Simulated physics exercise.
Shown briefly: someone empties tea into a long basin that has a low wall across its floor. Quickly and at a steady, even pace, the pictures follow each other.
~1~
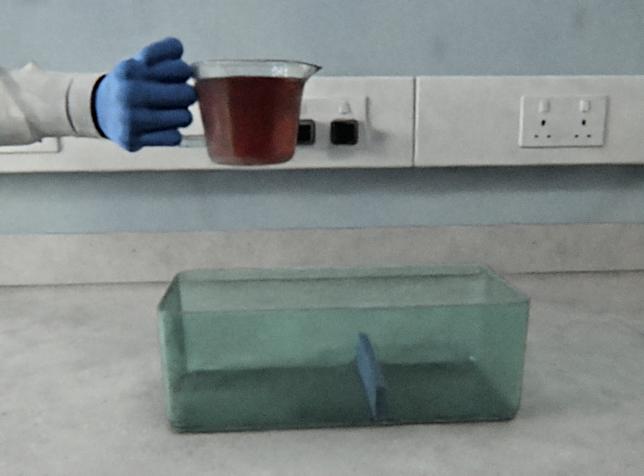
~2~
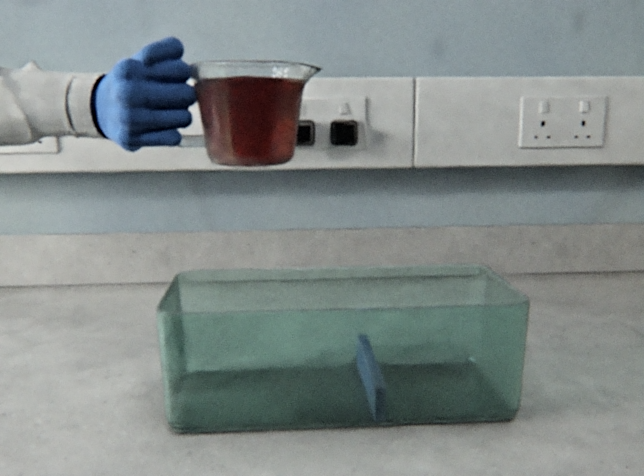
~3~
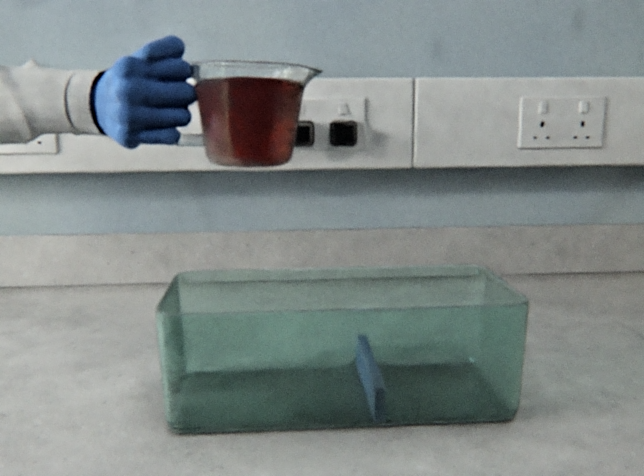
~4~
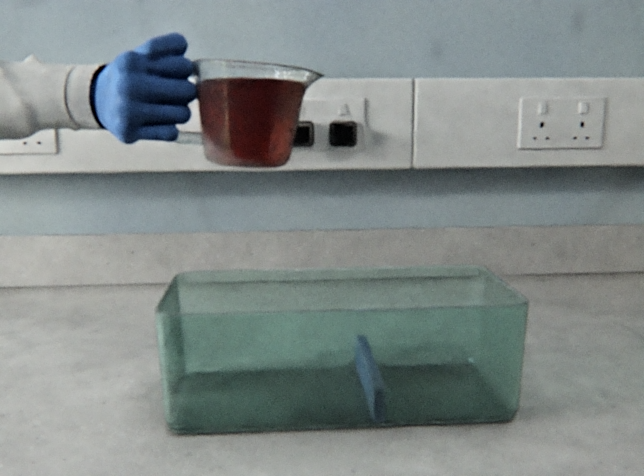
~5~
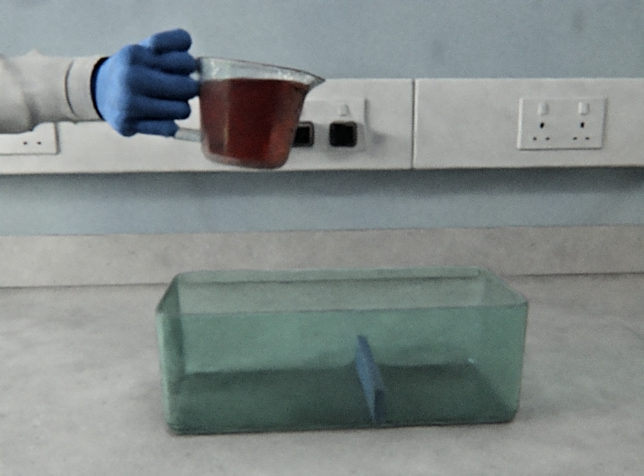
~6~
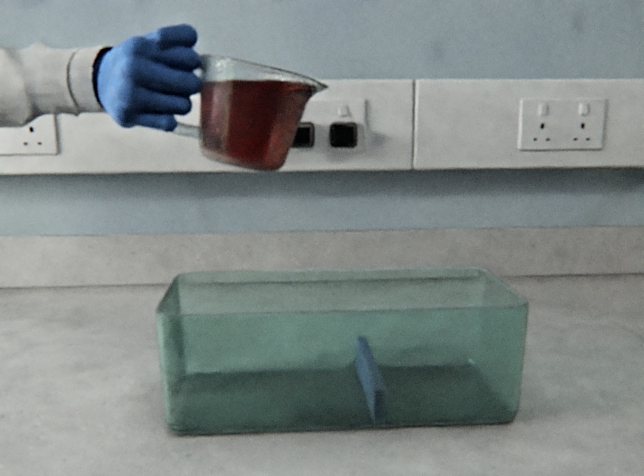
The video shows a blue-gloved hand holding a clear jug of reddish-brown liquid above a long glass basin with a low blue wall across its floor, then gradually tilting the jug slightly to the right.
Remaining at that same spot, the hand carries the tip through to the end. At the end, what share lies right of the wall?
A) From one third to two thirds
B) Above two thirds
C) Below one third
The answer is B.
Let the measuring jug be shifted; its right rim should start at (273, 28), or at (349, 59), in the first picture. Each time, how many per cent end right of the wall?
Near 25 in a hundred first, near 90 in a hundred second.
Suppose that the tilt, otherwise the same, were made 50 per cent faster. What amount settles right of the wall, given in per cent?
Share on the right: Some 75 percent.
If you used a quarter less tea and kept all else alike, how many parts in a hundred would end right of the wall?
Some 70 parts in a hundred, give or take.
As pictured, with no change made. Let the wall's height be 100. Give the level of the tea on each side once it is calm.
Left near 10; right near 50.
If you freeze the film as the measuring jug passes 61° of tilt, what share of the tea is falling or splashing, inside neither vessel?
25 in a hundred.
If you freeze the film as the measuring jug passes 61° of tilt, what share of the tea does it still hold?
It still holds close to 65 per cent at that lean.
A moment on, the measuring jug is tipped part way and 67 per cent is still to pour, 0 is left of the wall and 10 right of it.
Next, the measuring jug is tipped on its side and 15 per cent is still to pour, 5 is left of the wall and 63 right of it.
Then the measuring jug is tipped right over and 0 per cent is still to pour, 22 is left of the wall and 75 right of it.
Later the measuring jug is tipped right over and 0 per cent is still to pour, 23 is left of the wall and 76 right of it.
At rest 23 per cent lies left of the wall, 76 right of it and 1 outside.
